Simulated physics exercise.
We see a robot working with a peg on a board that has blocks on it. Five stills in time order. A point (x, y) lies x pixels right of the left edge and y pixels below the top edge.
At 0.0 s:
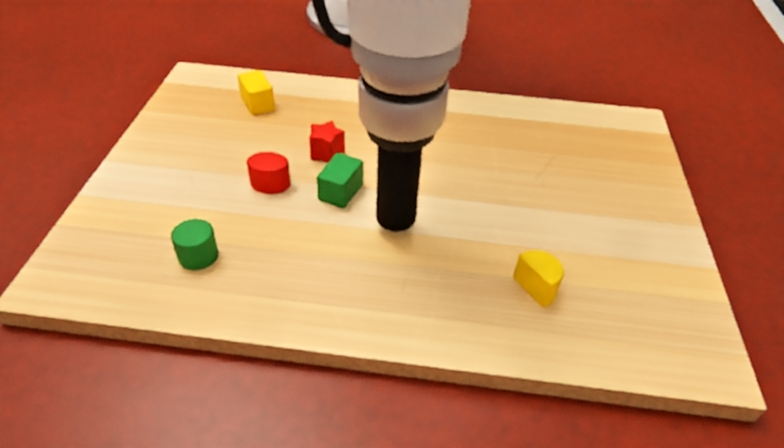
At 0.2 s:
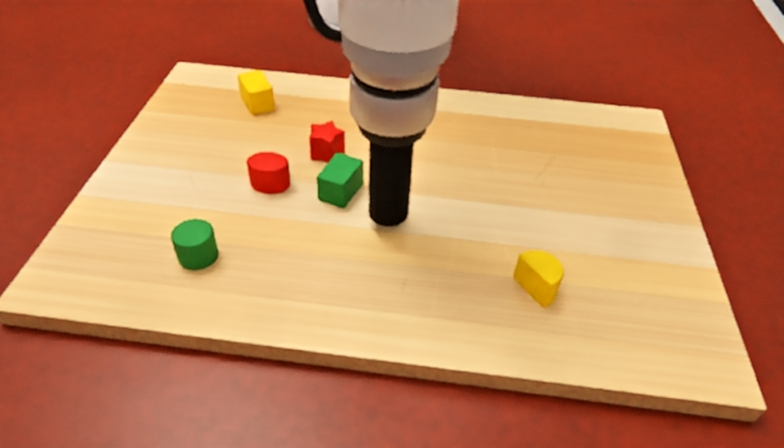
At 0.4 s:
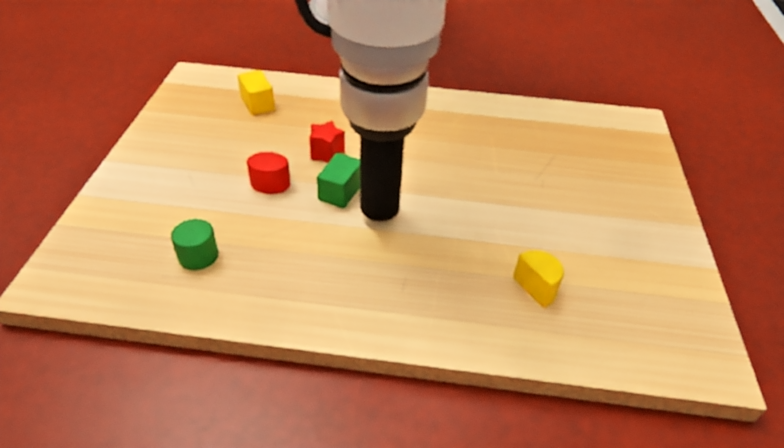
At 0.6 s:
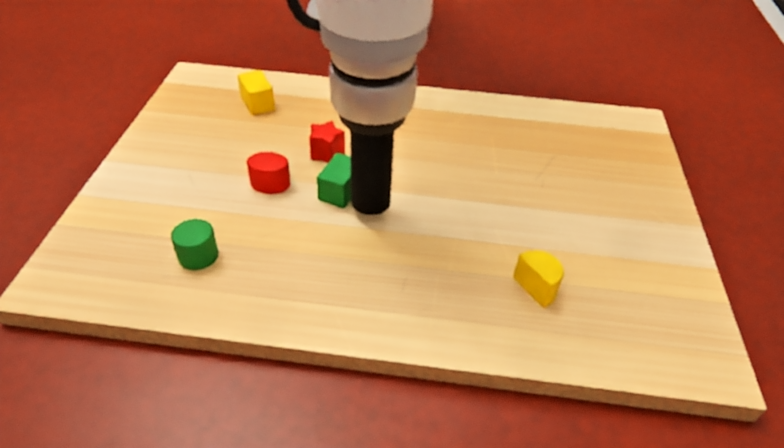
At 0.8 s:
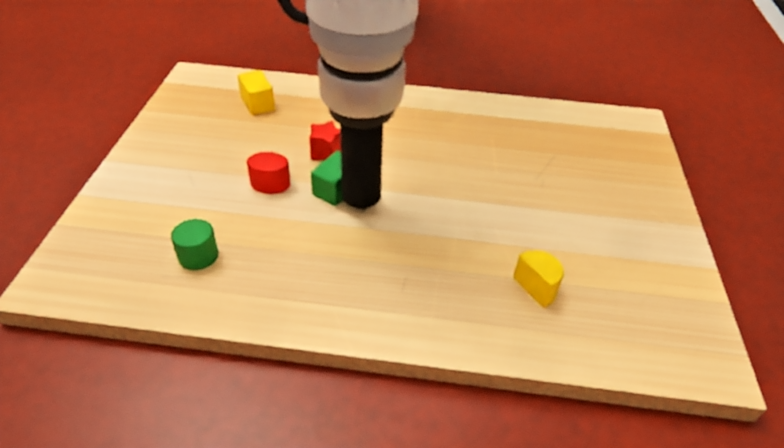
The black peg moves a short way left and nudges the green block slightly left.
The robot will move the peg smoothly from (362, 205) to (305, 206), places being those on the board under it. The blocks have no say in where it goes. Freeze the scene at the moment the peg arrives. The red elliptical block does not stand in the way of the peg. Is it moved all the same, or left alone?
It keeps its spot.
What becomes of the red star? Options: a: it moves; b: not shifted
I choose b.
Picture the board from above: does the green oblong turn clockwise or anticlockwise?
Looking down: Clockwise.
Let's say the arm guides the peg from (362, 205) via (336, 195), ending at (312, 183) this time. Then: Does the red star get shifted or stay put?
It ends up somewhere else.
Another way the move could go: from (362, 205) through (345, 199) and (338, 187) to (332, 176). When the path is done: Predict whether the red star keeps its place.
Once the peg is done, the red star is in a new spot.
The first path, step by step. Halfway along, peg at (333, 196); green oblong at (322, 160), turned 35° clockwise.
At the end, peg at (305, 197); red elliptical block not moved; red star not moved; green oblong at (319, 158), turned 45° clockwise.
